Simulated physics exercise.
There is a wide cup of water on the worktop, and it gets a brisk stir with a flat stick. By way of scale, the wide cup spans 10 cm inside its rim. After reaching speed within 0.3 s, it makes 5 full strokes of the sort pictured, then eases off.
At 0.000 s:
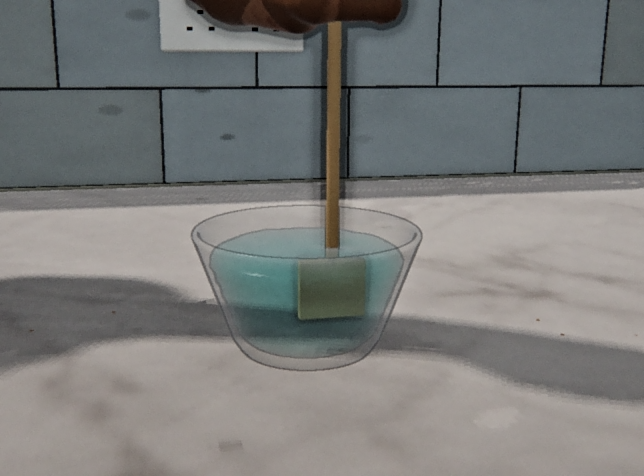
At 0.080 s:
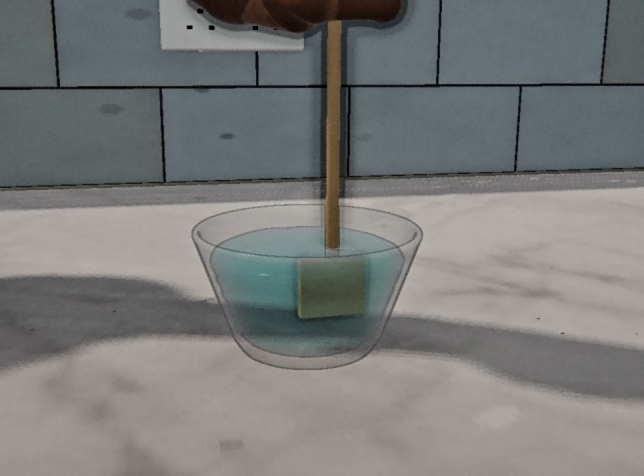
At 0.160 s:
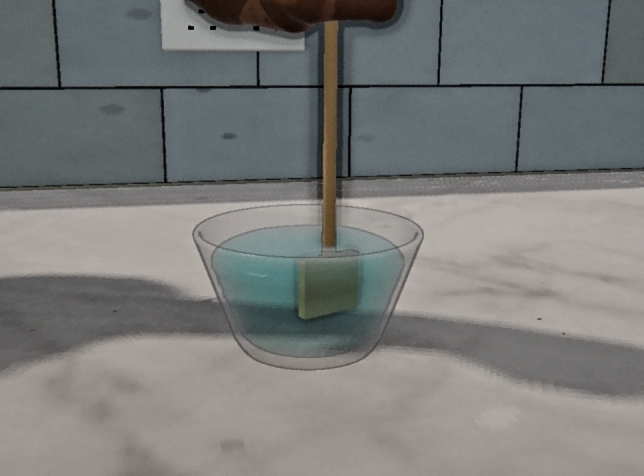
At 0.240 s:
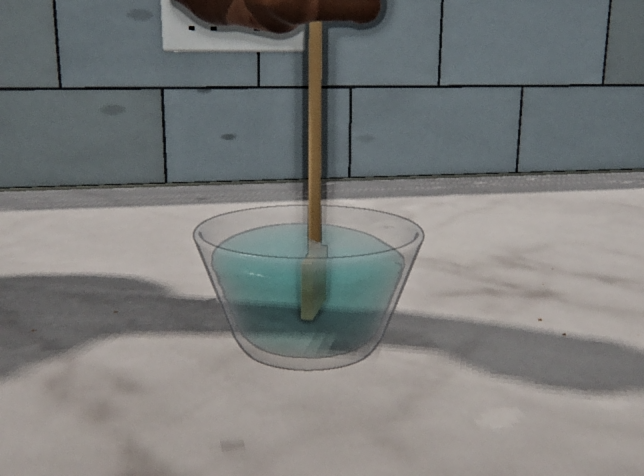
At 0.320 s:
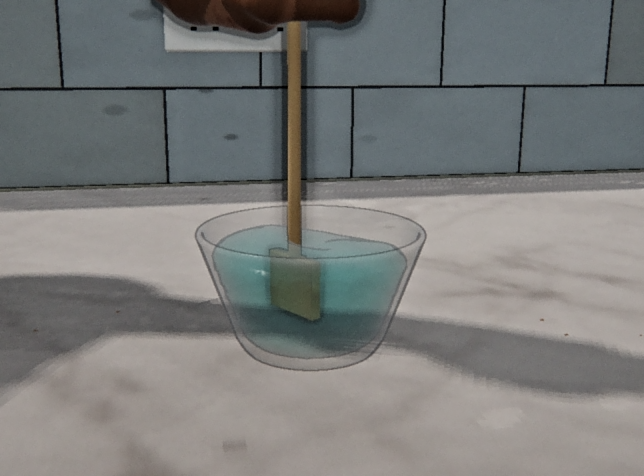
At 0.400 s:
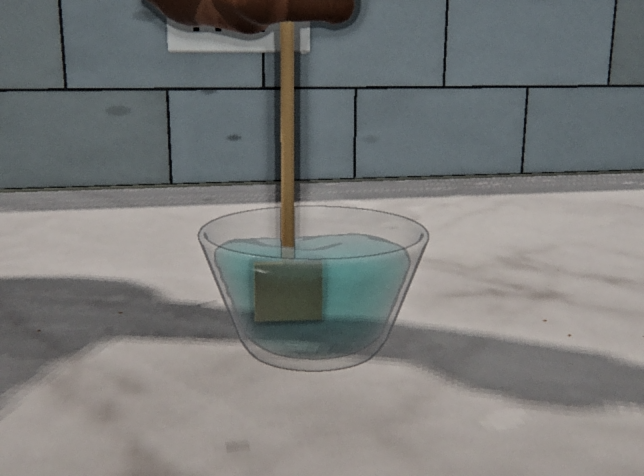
A flat wooden stick, held from above by a brown shape, turned edge-on and then broad again as it swept leftward through blue-green water in a clear cup, slightly rippling the surface.
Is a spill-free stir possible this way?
Yes, nothing gets out.
After 1.03 s 0 ml is over the rim.
After 1.67 s 0 ml is over the rim.
After 2.31 s 0 ml is over the rim.
After 2.94 s 0 ml is over the rim.
In the end 0 ml is over the rim.
